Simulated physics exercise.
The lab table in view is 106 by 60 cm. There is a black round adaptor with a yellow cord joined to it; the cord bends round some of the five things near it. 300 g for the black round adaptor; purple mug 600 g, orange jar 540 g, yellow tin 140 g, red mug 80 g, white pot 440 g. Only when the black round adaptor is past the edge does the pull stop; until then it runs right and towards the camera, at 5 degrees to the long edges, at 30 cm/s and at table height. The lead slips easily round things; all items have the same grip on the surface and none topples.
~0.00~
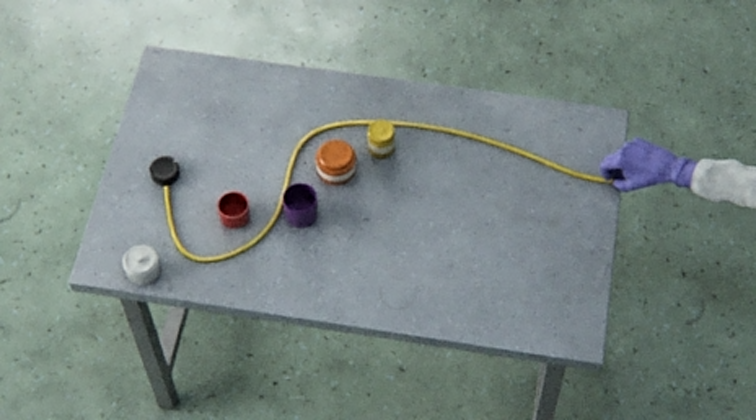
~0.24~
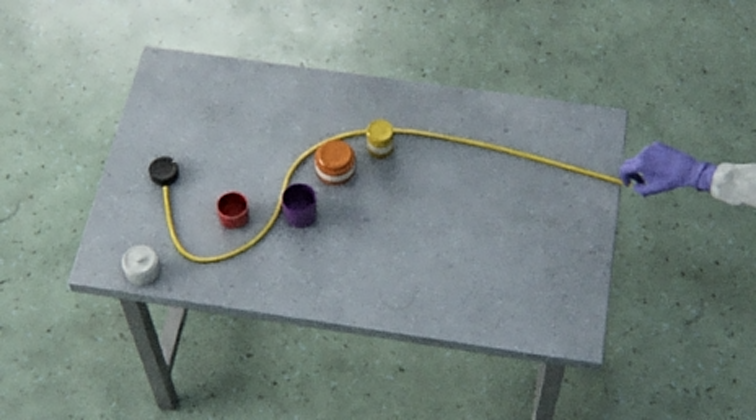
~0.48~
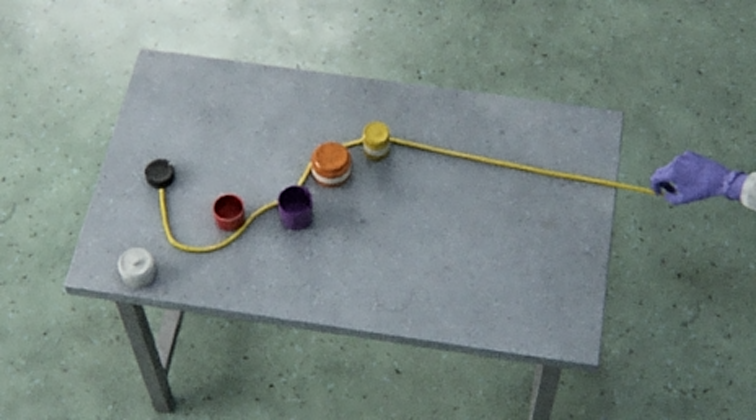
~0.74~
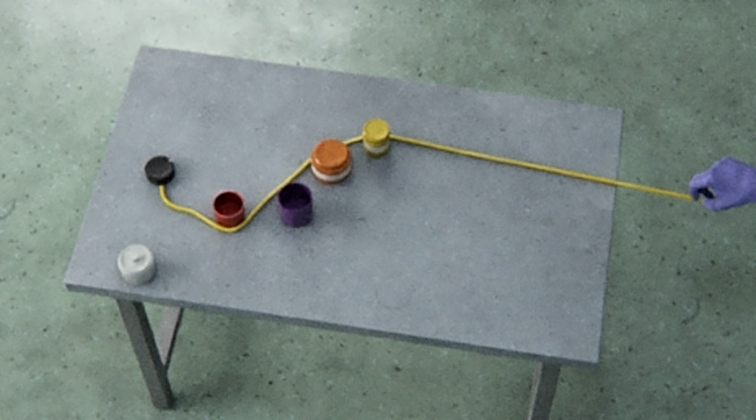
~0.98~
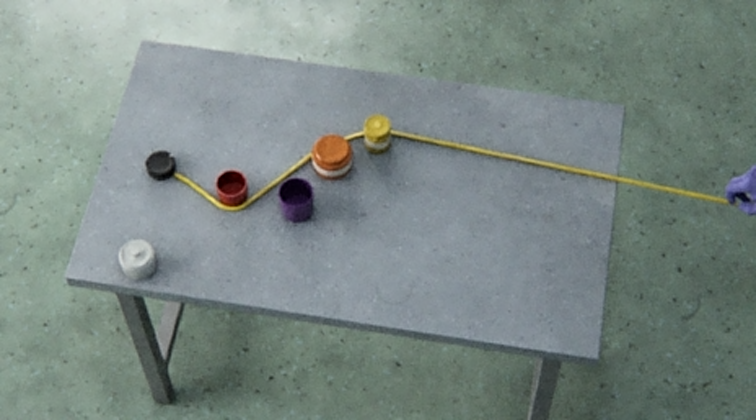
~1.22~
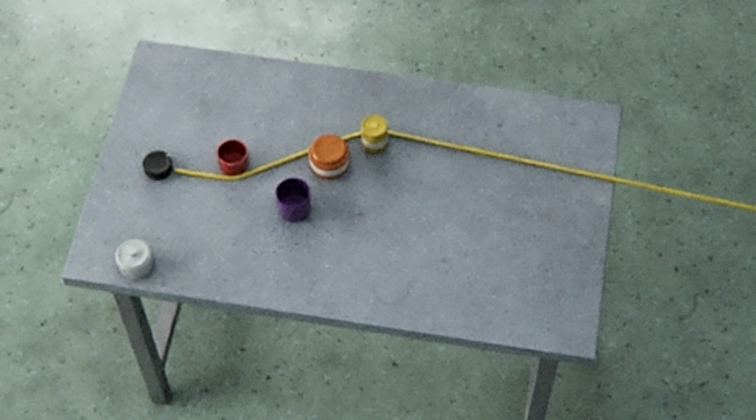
The video shows a purple-gloved hand pulling a yellow cord rightward across a gray table, drawing its curves tighter among several containers, then shifting the red mug toward the table's far side while the black round adaptor stays nearly still.
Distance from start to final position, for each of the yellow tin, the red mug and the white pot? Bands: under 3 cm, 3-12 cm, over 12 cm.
One by one: Yellow tin: Intermediate, red mug: Large, white pot: Negligible.
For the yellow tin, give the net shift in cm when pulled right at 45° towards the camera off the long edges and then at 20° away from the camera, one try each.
About 10 cm, then about 2 cm.
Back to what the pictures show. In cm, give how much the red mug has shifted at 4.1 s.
Roughly 22 cm.
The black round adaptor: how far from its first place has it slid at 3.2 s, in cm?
By then it sits about 56 cm from its starting spot.
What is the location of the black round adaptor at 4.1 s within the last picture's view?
It should be close to (561, 168) in the last picture.
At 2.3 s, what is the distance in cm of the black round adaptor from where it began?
I reckon some 30 cm.
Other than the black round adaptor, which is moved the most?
Looks like the red mug.
At 2.3 s, the black round adaptor has slid 30 cm. Moved, red mug 22 cm, yellow tin 5 cm.
At 3.2 s, the black round adaptor has slid 57 cm. Moved, red mug 22 cm, yellow tin 5 cm.
At 4.1 s, the black round adaptor has slid 83 cm. Moved, red mug 22 cm, yellow tin 5 cm.
At 4.9 s, the black round adaptor is off the top. Moved, red mug 22 cm at (236, 108), yellow tin 5 cm at (378, 146), white pot 0 cm at (132, 252).
